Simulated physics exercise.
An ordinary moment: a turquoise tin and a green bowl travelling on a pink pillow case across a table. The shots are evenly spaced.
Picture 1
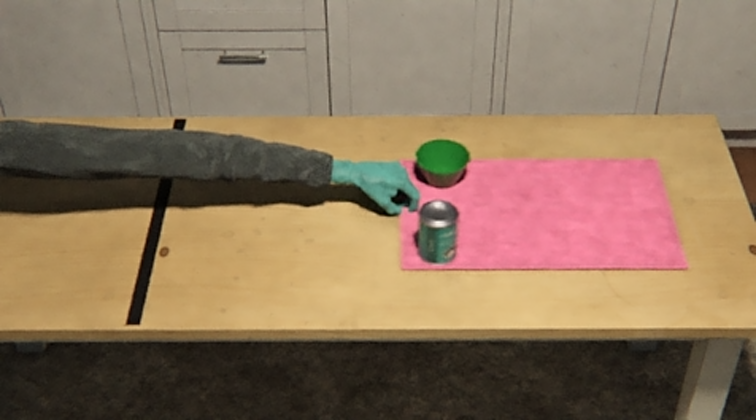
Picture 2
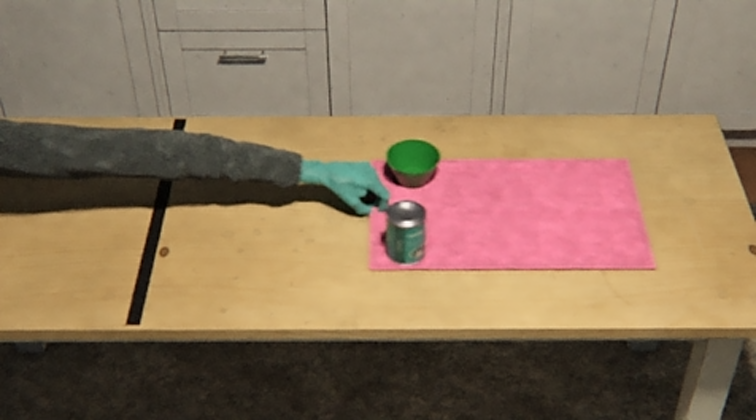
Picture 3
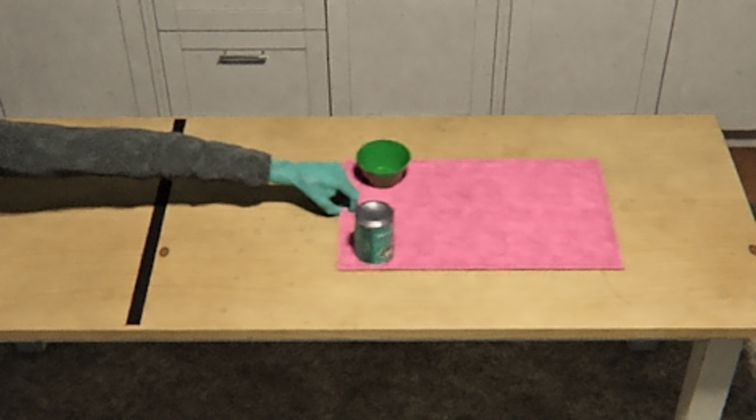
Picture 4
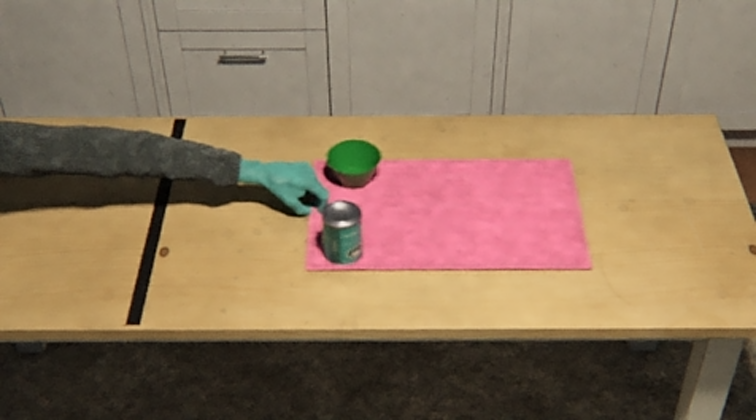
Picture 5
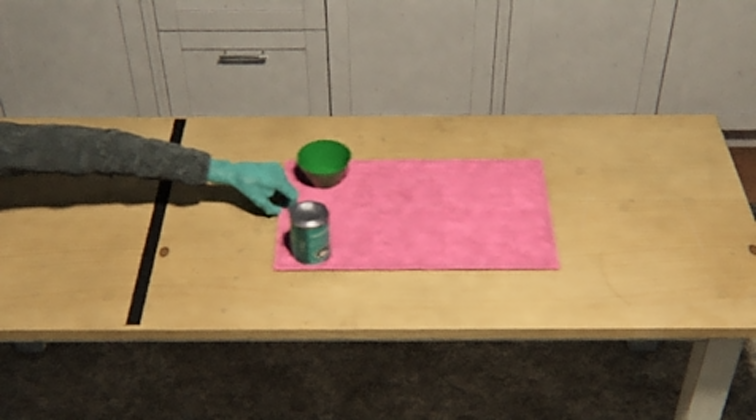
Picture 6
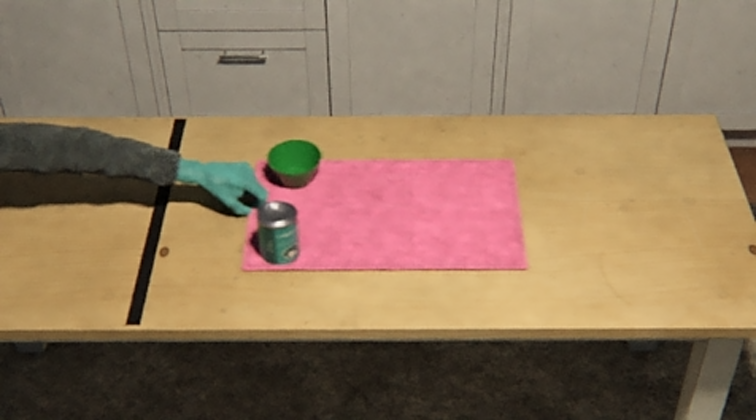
Pink cloth carrying a turquoise tin and a green bowl sliding left across a wooden table as a gloved hand draws back alongside.
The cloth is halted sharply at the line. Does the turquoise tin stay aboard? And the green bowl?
As it turns out, the turquoise tin slides clear of the cloth; the green bowl leaves the cloth.
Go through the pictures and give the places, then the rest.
Pillow case end (402, 270); turquoise tin (439, 213); green bowl (443, 156); tape (137, 306), in the first picture.
Pillow case end (370, 270), far hem (656, 269); green bowl (413, 156), in the second picture.
Pillow case end (338, 270); turquoise tin (374, 214), in the third picture.
Pillow case end (306, 270), far hem (592, 269); green bowl (354, 156), in the fourth picture.
Pillow case end (274, 270); turquoise tin (309, 214), in the fifth picture.
Pillow case end (242, 270), far hem (527, 269); turquoise tin (277, 214); green bowl (294, 157); tape (137, 306), in the sixth picture.
Then, 0.11 s past the final frame, hem short of the tape; turquoise tin on the cloth near (208, 234); green bowl on the cloth near (230, 168).
Then, 0.22 s past the final frame, hem at the tape; turquoise tin ahead of the hem near (145, 234); green bowl on the cloth near (173, 169).
When it is over, hem at the tape; turquoise tin ahead of the hem near (66, 235); green bowl ahead of the hem near (109, 170). The turquoise tin leaves the cloth and the green bowl shoots off the front.
